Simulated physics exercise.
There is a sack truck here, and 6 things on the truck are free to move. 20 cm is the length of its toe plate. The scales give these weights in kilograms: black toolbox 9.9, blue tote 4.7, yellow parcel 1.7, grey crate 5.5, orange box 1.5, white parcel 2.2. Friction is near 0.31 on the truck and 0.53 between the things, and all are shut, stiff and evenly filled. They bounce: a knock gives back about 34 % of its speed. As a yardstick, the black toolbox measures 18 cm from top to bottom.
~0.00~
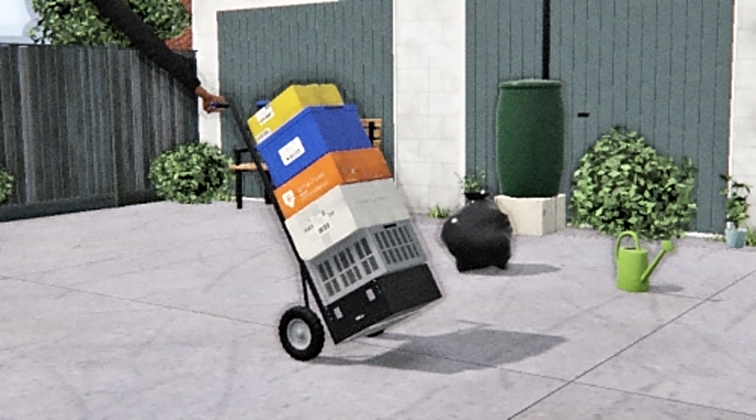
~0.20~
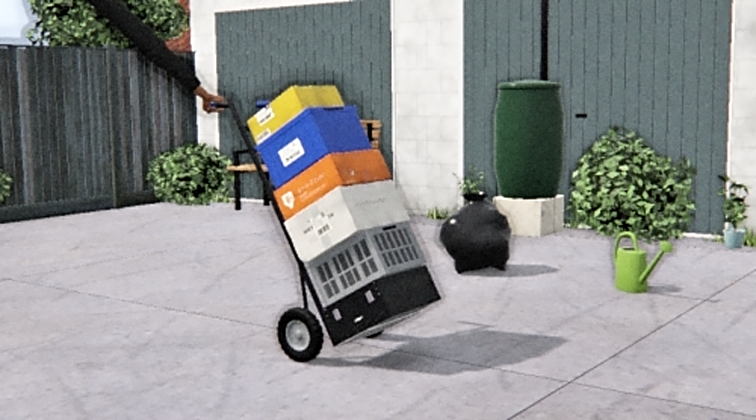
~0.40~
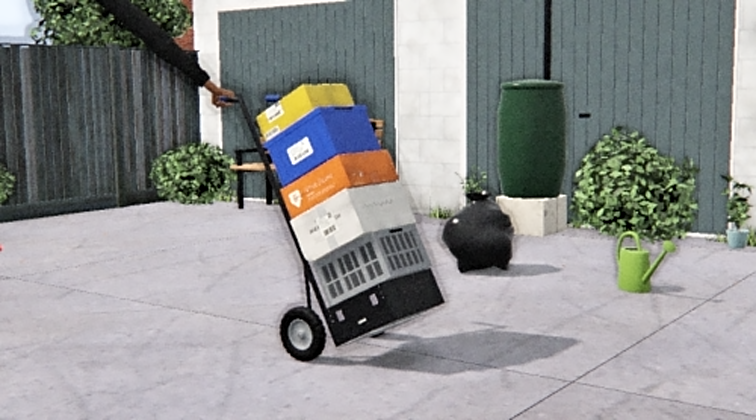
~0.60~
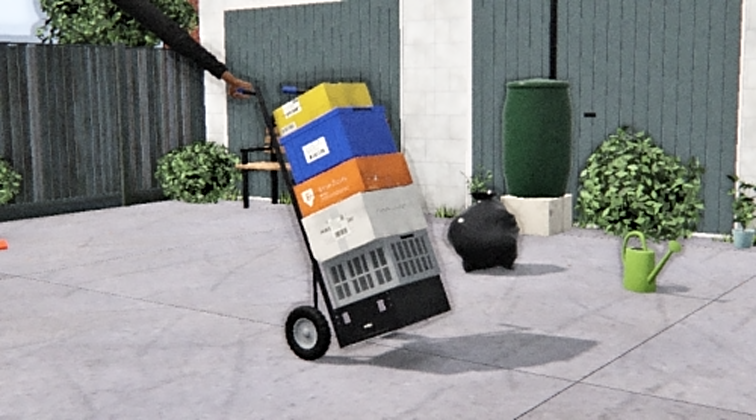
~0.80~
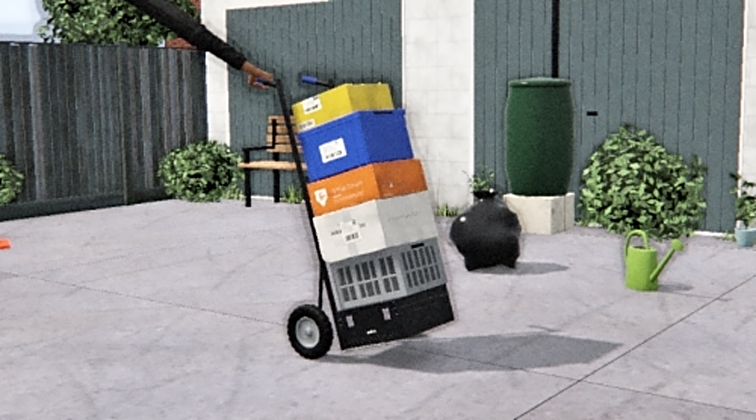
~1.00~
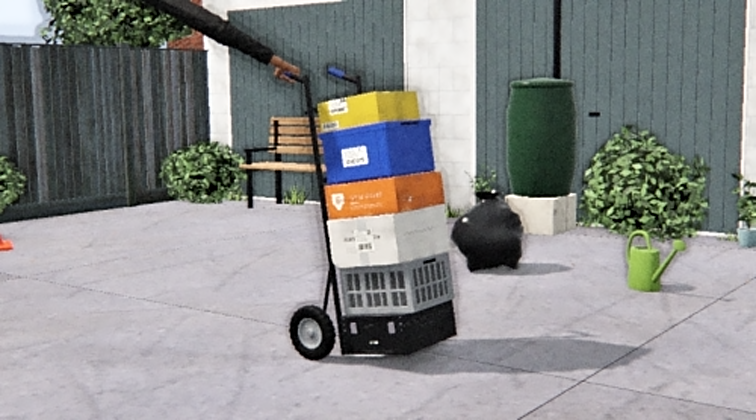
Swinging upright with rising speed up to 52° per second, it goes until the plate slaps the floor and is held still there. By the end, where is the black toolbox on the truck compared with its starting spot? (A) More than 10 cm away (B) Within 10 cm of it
B.
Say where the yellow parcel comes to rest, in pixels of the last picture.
You'll see it about at (396, 120) in the last picture.
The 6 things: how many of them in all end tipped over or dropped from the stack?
In total, 0.
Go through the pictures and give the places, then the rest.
The first picture shows leaning back 30°; black toolbox (384, 302); blue tote (316, 147).
The second picture shows leaning back 29°; grey crate (368, 263); orange box (333, 185).
The third picture shows leaning back 27°; white parcel (355, 222); blue tote (324, 147).
The fourth picture shows leaning back 23°; yellow parcel (324, 111); grey crate (381, 268).
The fifth picture shows leaning back 17°; orange box (368, 188); white parcel (377, 227).
The sixth picture shows leaning back 9°; black toolbox (400, 326); blue tote (379, 152).
After 1.30 s, truck upright; black toolbox 5° off its base near (401, 336); yellow parcel 5° off its base; blue tote 5° off its base.
After 1.80 s, truck upright; black toolbox 5° off its base near (401, 336); yellow parcel 10° off its base; blue tote 10° off its base.
After 2.10 s, truck upright.
After 2.70 s, truck upright; black toolbox 4° off its base near (401, 336); yellow parcel 4° off its base; blue tote 4° off its base.
In the end (3.6 s), all 6 under 10 cm from the start. At the end, from the last picture's camera, black toolbox near (400, 336).
